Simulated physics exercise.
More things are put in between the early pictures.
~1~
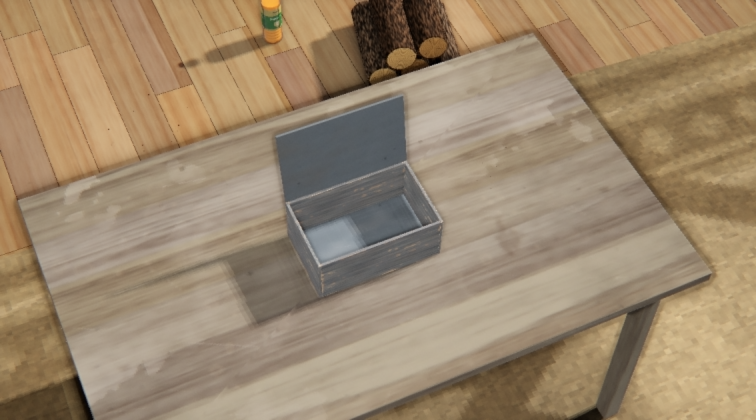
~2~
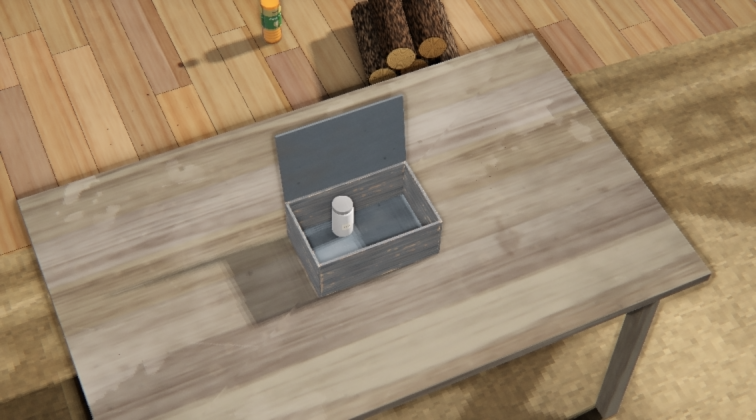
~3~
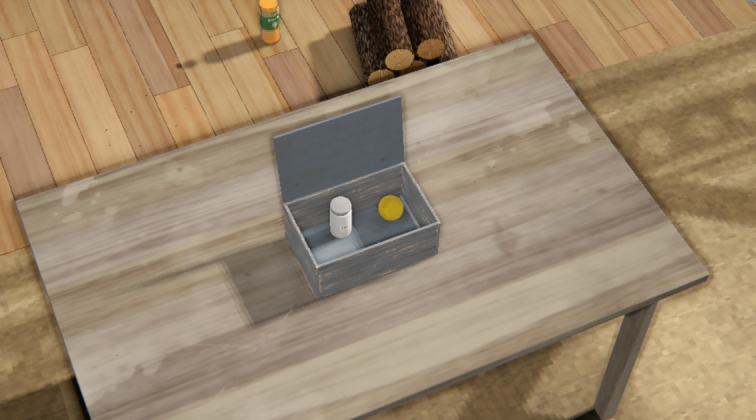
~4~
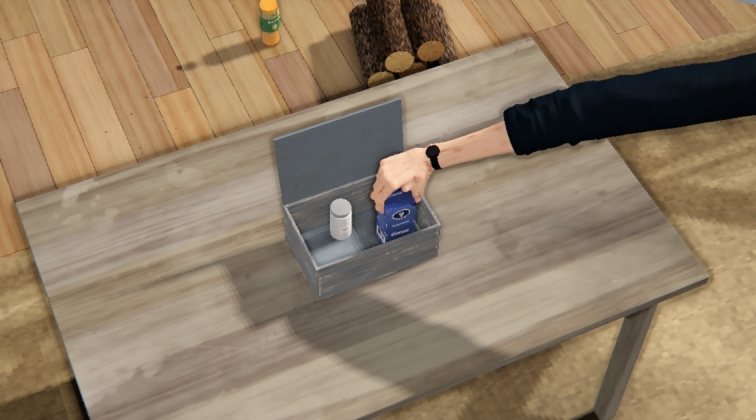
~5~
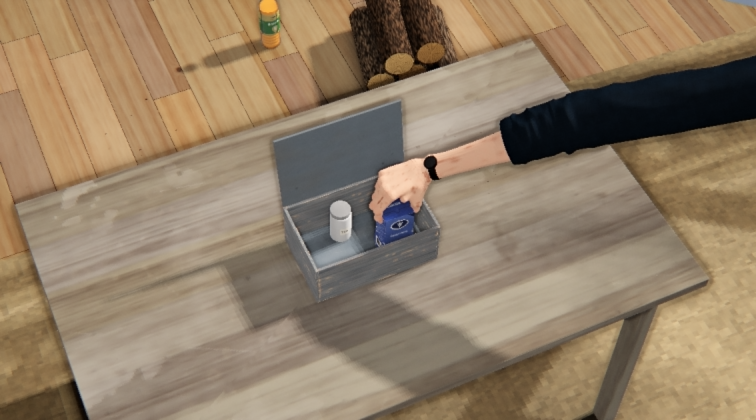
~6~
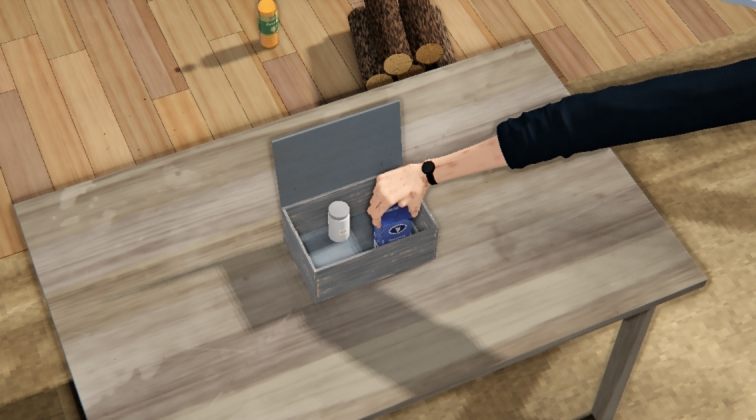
White shaker and yellow round item appearing in an open grey box, then a hand lowering a blue carton inside.
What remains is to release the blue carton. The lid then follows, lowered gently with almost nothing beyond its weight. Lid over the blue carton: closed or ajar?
Ajar.
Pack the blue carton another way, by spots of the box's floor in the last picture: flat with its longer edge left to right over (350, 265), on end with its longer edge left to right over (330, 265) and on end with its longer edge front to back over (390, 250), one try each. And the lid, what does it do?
First try leaves it shut, second try leaves it partly open, third try leaves it partly open.
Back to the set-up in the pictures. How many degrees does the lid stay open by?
Close to 18 degrees.
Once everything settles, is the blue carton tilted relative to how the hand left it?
It stays as placed.
Then, 1.10 s after the last picture, lid starting down.
Then, 1.70 s after the last picture, lid 53° above the rim.
Then, 2.10 s after the last picture, lid 23° above the rim.
Then, 3.90 s after the last picture, lid 19° above the rim.
At rest, lid 19° above the rim; all 3 in place. Seen from the same camera at the end, blue carton near (392, 233).
